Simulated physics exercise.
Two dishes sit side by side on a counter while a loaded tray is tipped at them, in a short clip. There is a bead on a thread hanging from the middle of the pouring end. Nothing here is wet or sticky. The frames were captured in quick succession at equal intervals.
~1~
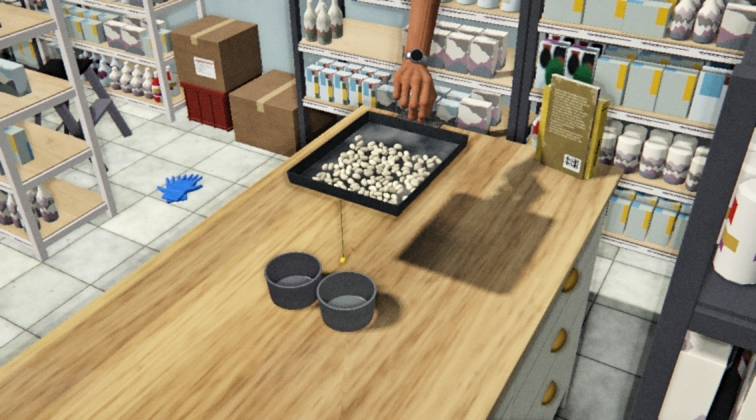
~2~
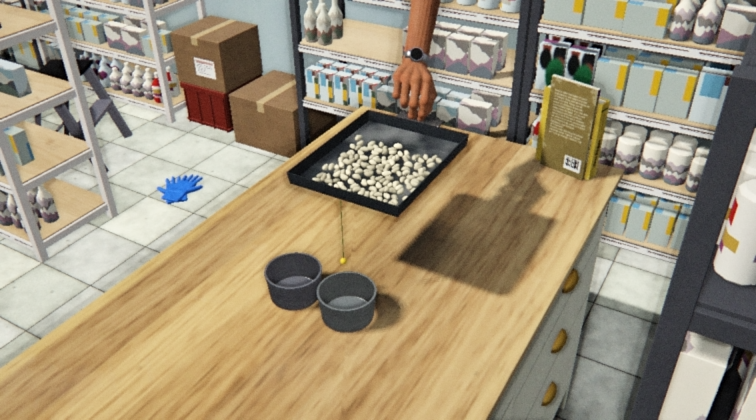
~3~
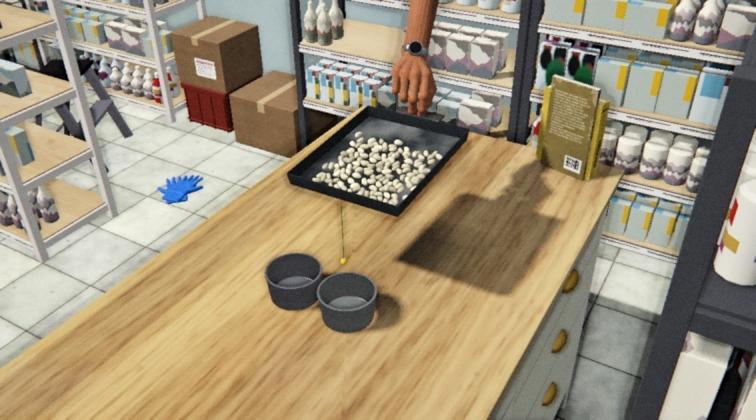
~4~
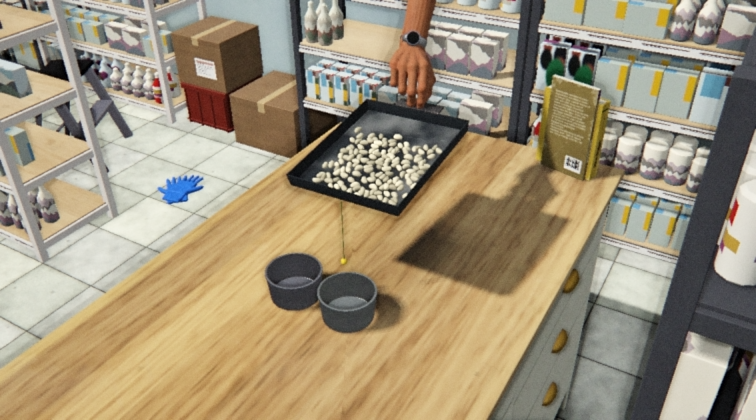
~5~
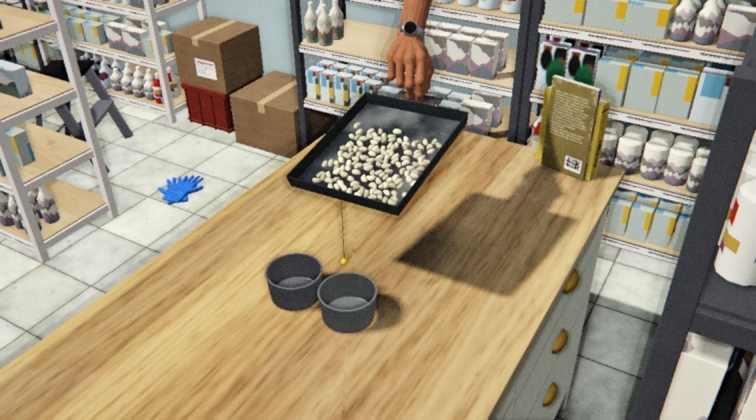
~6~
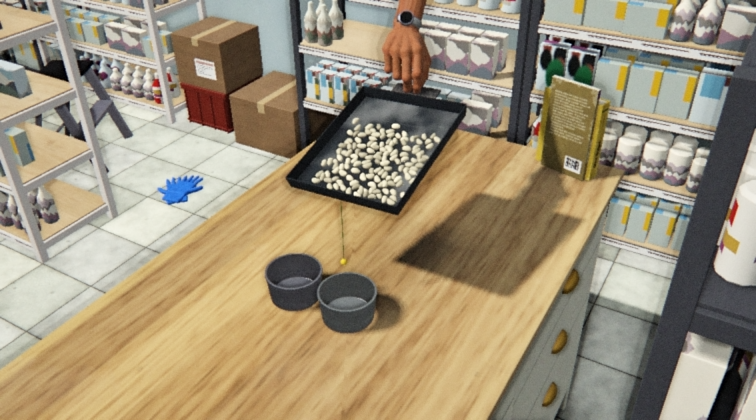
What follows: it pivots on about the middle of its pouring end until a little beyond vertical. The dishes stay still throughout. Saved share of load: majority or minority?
Majority.
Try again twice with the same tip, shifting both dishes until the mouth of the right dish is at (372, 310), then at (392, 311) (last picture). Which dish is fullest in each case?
In turn: The left-side dish; the left-side dish.
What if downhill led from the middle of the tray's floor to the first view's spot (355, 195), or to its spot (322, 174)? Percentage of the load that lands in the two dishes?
In order, 60 in a hundred and 30 in a hundred.
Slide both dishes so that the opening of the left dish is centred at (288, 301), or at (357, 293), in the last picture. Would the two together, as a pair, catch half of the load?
Catch, run one: Below the halfway mark; run two: Below the halfway mark.
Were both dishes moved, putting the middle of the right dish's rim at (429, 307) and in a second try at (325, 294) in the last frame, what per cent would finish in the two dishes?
It would be near 0 per cent first and near 70 per cent second.
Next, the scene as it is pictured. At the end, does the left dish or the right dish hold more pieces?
Pick: The one placed left.
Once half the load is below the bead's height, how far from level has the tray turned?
Roughly 115 degrees of turn.
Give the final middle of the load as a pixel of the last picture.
About pixel (300, 296).
Soon after the last picture, tray tipped steeply; nearly all on the tray; a stray few in the air.
A little later, tray tipped right over; nearly all on the tray; a stray few outside both; a stray few in the air.
Later still, tray tipped past a quarter turn; about a quarter in the right dish; about half in the left dish; about a quarter outside both.
At rest, tray tipped past a quarter turn; about a quarter in the right dish; about half in the left dish; about a quarter outside both.
